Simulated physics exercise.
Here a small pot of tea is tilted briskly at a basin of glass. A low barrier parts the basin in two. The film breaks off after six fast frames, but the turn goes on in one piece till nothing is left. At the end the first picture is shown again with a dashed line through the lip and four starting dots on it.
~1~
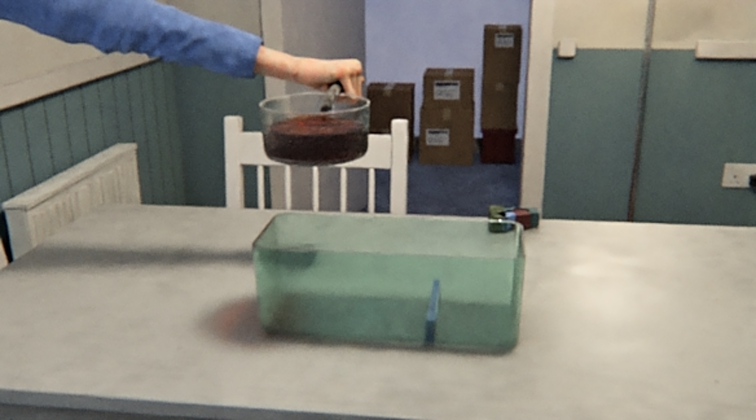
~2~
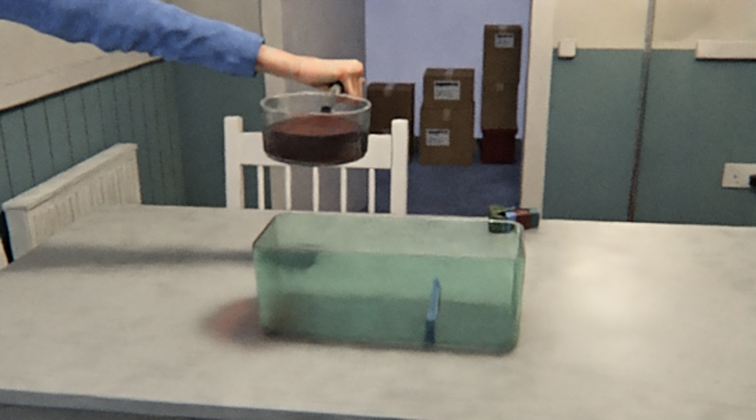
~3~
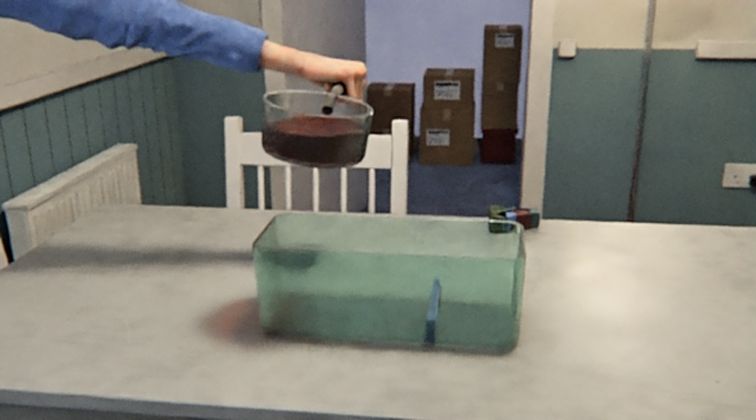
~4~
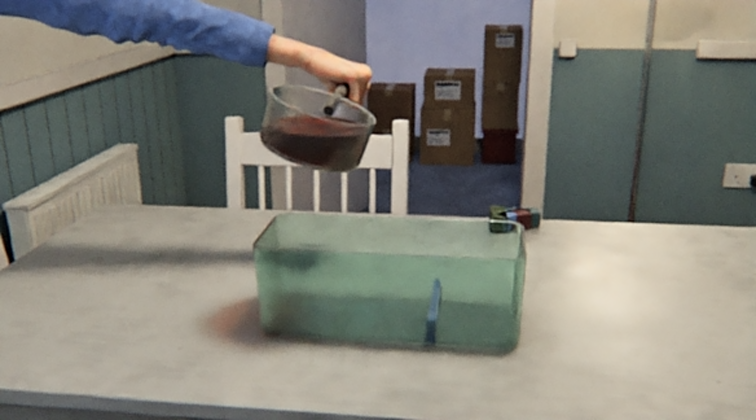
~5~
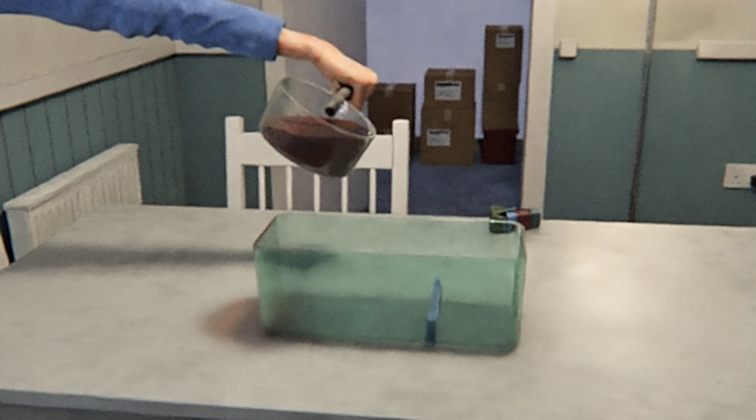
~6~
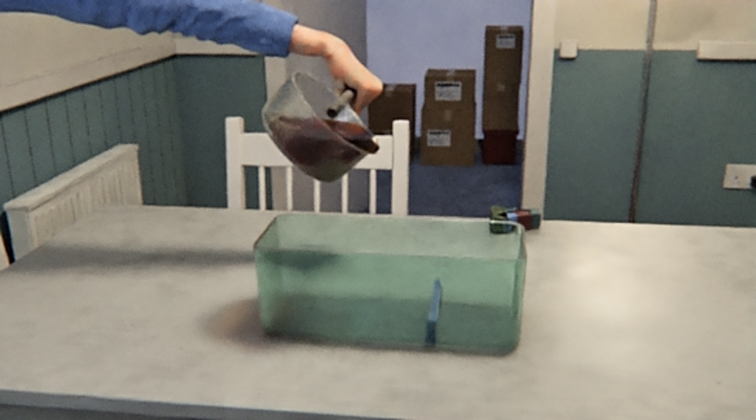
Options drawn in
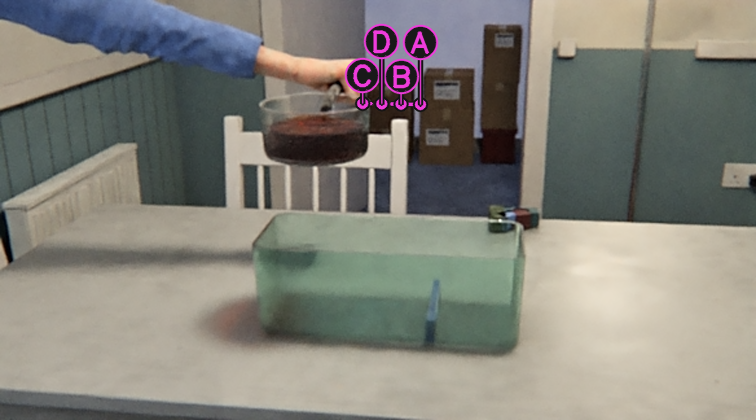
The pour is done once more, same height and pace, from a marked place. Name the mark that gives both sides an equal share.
Place B does it best.
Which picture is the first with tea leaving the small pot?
In picture 6.
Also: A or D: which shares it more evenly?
That would be A.
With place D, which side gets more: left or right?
More ends on the left.
In magenta, A at (420, 104); B at (401, 104); C at (362, 103); D at (381, 103).
If A is chosen, about 35 % ends left of the wall and 65 % right of it.
If B is chosen, about 56 % ends left of the wall and 43 % right of it.
If C is chosen, about 89 % ends left of the wall and 10 % right of it.
If D is chosen, about 80 % ends left of the wall and 17 % right of it; 3 % is lost outside.
